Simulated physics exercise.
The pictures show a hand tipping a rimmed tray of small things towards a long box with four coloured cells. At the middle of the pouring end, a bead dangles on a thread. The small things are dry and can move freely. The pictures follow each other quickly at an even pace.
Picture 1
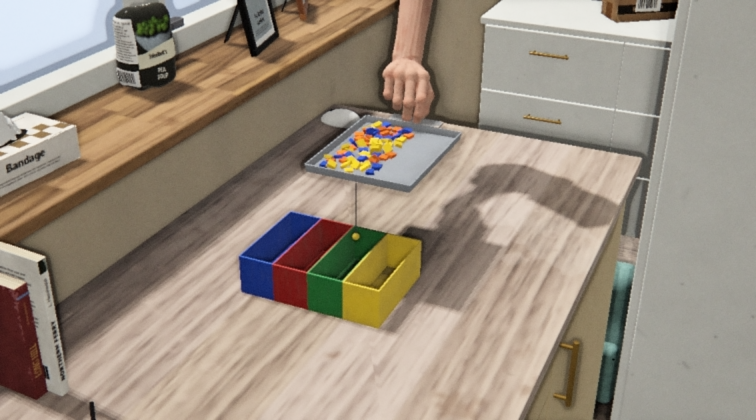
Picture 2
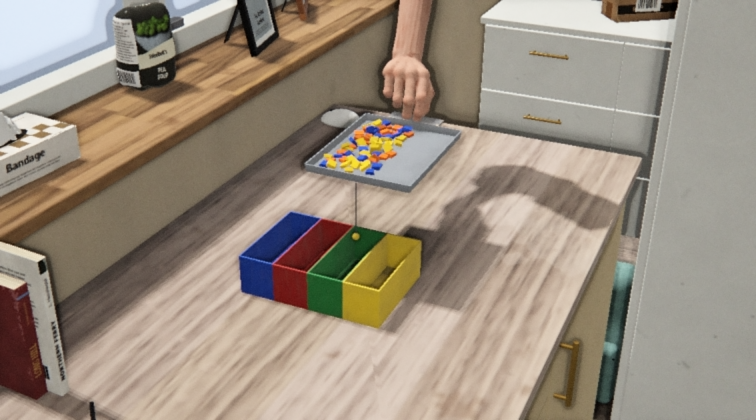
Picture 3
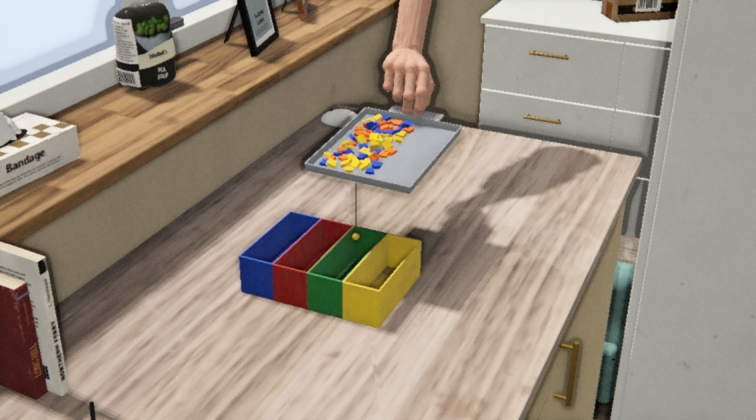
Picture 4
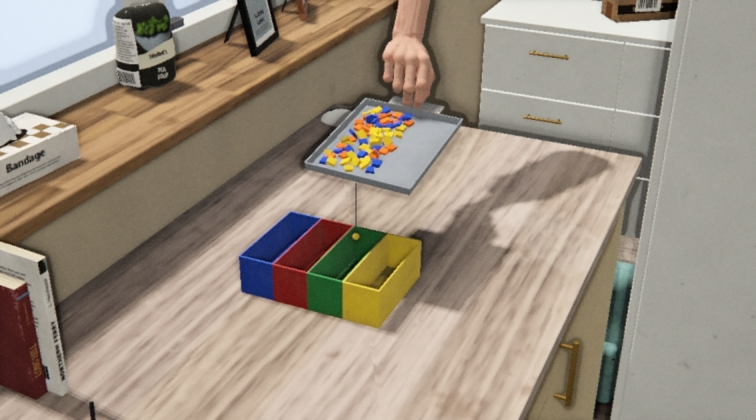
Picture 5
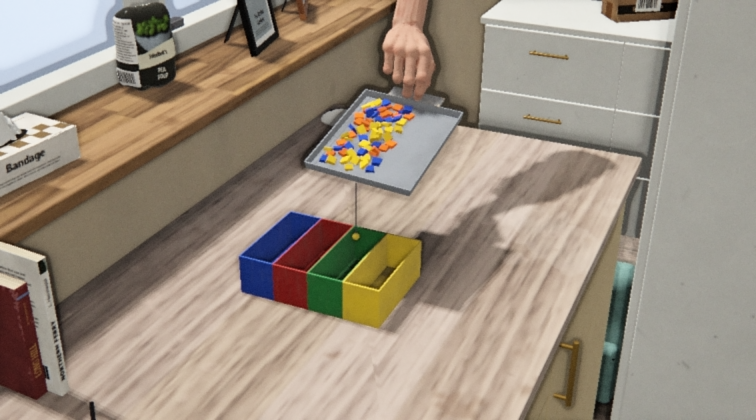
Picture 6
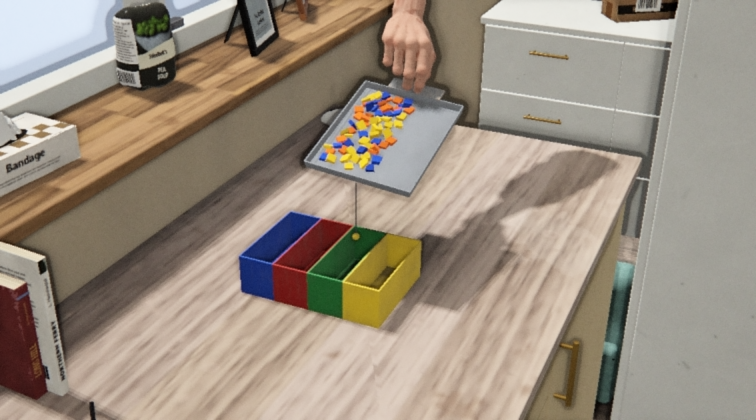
A hand grips the far edge of a grey rimmed tray of small blue, orange and yellow pieces above a pale wooden counter, seen from above at an angle. Below sits a long box with blue, red, green and yellow cells from left to right, a bead hanging above it. The hand gradually raises the tray's far side, steepening its slant, while the camera stays still.
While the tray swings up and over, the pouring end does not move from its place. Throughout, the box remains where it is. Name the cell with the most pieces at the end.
Yellow.
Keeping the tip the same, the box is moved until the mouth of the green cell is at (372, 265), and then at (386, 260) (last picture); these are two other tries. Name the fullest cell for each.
That green cell first, the cell in green second.
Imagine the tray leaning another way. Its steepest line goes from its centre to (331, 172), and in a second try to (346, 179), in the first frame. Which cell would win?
The first time it is the red one, and the second time it is the cell in red.
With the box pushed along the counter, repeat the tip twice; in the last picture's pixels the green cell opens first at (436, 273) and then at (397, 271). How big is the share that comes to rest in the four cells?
First case: Some 90 %; second case: Some 100 %.
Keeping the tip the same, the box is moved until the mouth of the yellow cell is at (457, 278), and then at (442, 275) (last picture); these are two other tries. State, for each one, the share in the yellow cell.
About 0 per cent, then about 0 per cent.
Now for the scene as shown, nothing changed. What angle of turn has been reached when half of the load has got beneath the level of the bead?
The angle is roughly 105° at that point.
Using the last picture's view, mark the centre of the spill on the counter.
Around (434, 337).
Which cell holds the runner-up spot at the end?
Ranked number two: The cell in green.
Soon after the last picture, tray tipped steeply; nearly all on the tray; a small part falling or outside the box.
A little later, tray tipped right over; about two thirds on the tray; about a quarter in the yellow cell; a small part in the green cell; a stray few in the red cell; a small part falling or outside the box.
Later still, tray tipped past a quarter turn; about two thirds in the yellow cell; about a quarter in the green cell; a small part in the red cell; about a quarter falling or outside the box.
At rest, tray tipped past a quarter turn; about two thirds in the yellow cell; about a quarter in the green cell; a small part in the red cell; none in the blue cell; about a quarter outside the box.
